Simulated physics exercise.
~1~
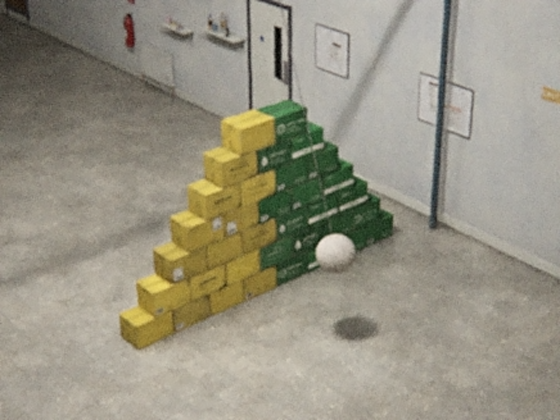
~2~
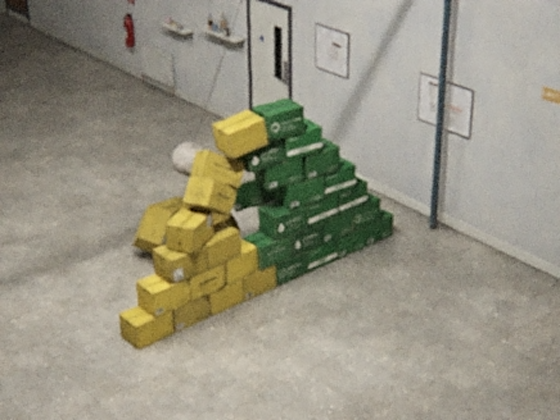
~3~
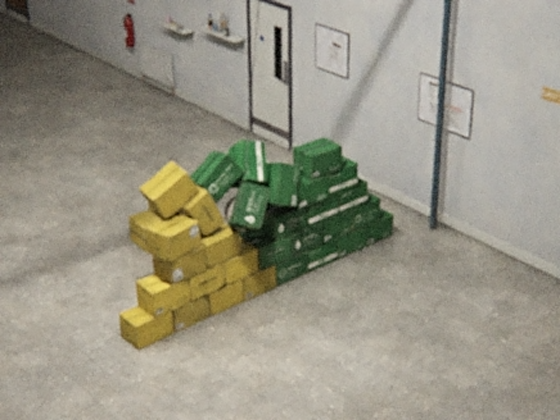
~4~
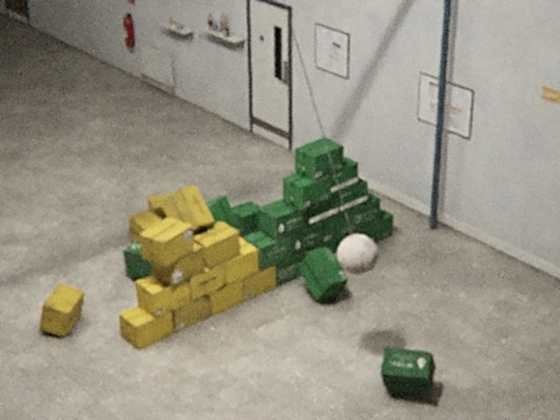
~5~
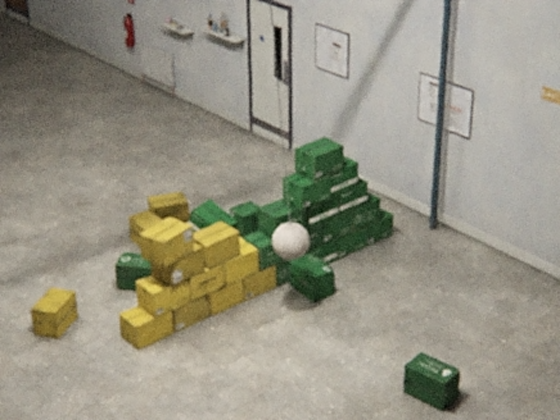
The clip opens on a stepped wall of cartons, yellow on the left and green on the right, with a pale ball hanging in front of it. The ball swings through the middle to the far side, knocking yellow cartons backward while the top ones begin to tip. As it swings back, the peak collapses and green cartons tumble into the gap. The ball comes out in front on the right, with one yellow carton on the floor at left and a green one in the foreground. It finally drifts left before the broken wall, whose lower rows mostly still stand.
